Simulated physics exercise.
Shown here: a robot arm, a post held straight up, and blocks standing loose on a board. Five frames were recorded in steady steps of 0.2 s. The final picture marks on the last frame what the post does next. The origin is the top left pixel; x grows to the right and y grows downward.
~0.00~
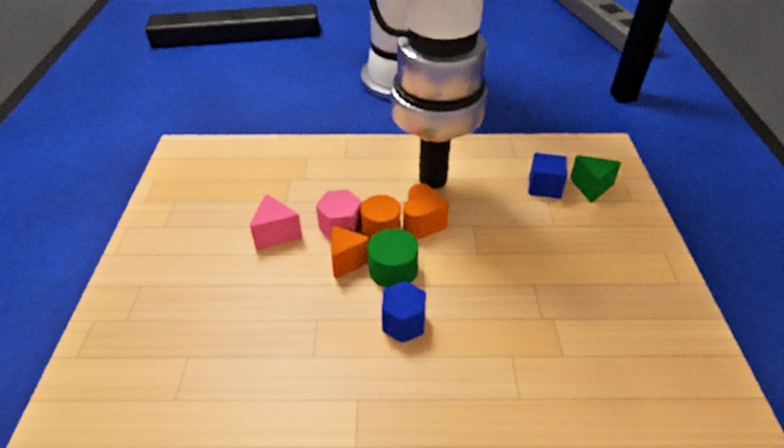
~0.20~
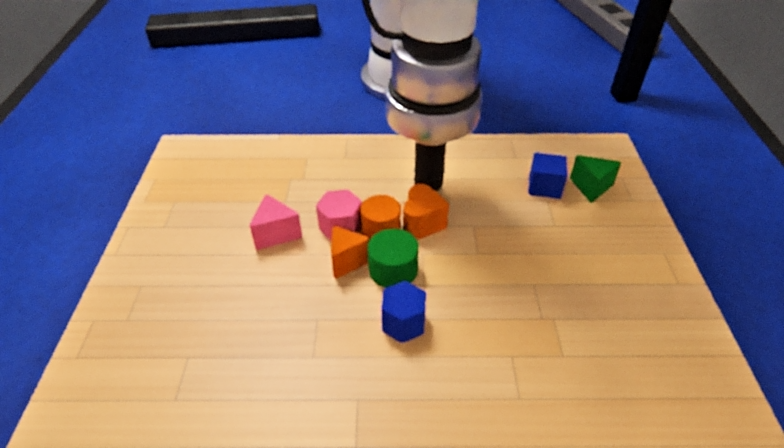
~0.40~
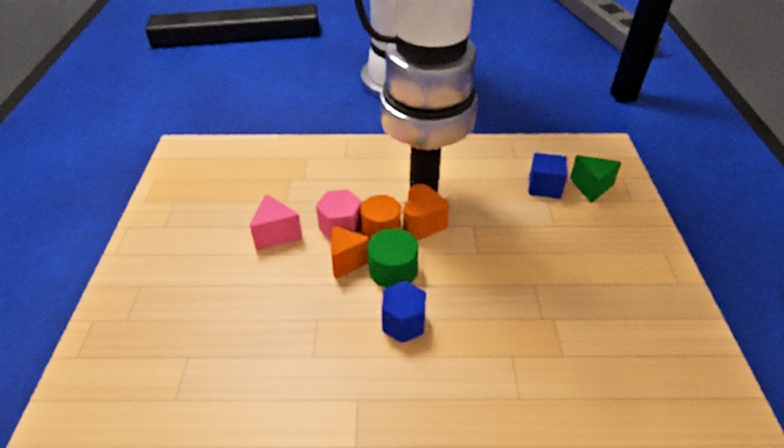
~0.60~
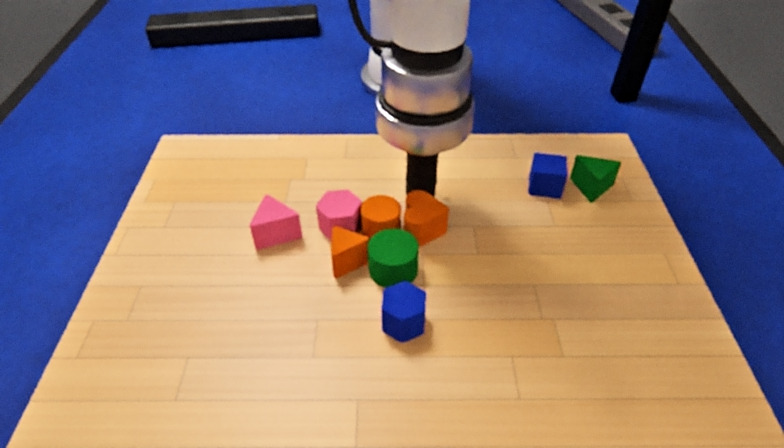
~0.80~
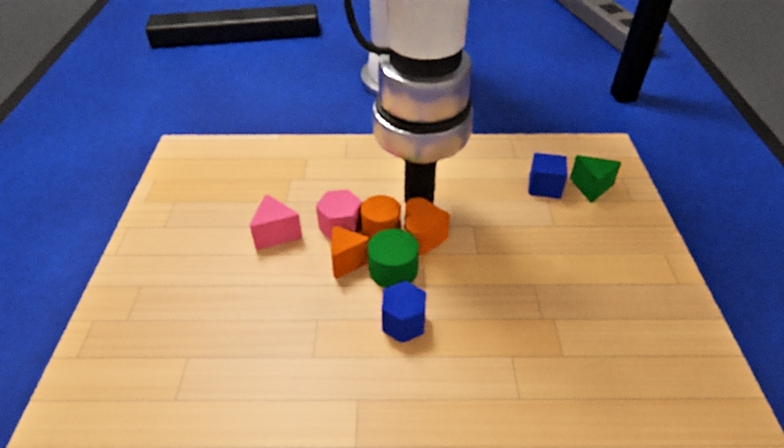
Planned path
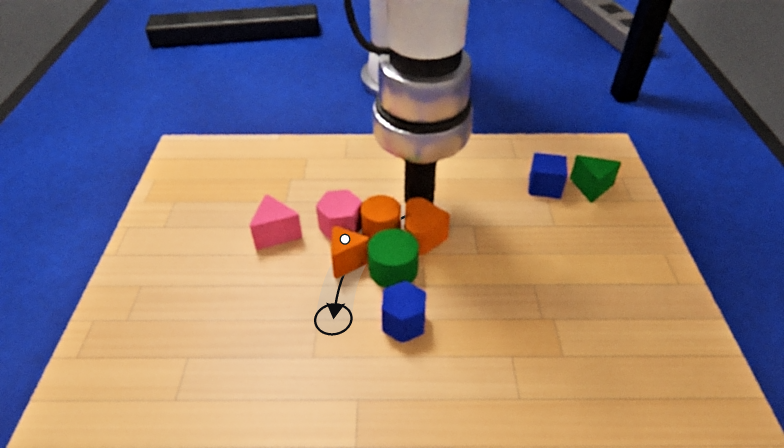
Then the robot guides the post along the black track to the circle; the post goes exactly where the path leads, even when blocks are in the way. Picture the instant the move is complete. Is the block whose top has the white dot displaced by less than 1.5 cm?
No
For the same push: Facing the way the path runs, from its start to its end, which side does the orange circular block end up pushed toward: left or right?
To the right.
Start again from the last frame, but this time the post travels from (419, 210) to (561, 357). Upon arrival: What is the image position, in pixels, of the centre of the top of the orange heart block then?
Somewhere near (442, 260).
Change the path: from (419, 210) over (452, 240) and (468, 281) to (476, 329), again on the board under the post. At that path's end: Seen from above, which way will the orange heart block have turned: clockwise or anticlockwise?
In a top view, it turns clockwise.
Path on the board, from (419, 210) over (376, 234) and (346, 270) to (333, 319); the dot is on the orange triangle.
What follows on the original path. One third of the way, post at (375, 225); pink six-sided block at (327, 204), turned 20° clockwise; orange triangle at (331, 253); orange circular block at (347, 230); orange heart block at (420, 221), turned 45° anticlockwise.
Two thirds of the way, post at (344, 262); pink six-sided block at (327, 204), turned 20° clockwise; orange triangle at (288, 293), turned 15° anticlockwise; orange circular block at (308, 266); orange heart block at (420, 221), turned 45° anticlockwise.
At the end, post at (332, 310); pink six-sided block at (327, 204), turned 20° clockwise; orange triangle at (262, 312); orange circular block at (290, 285); orange heart block at (420, 221), turned 45° anticlockwise.
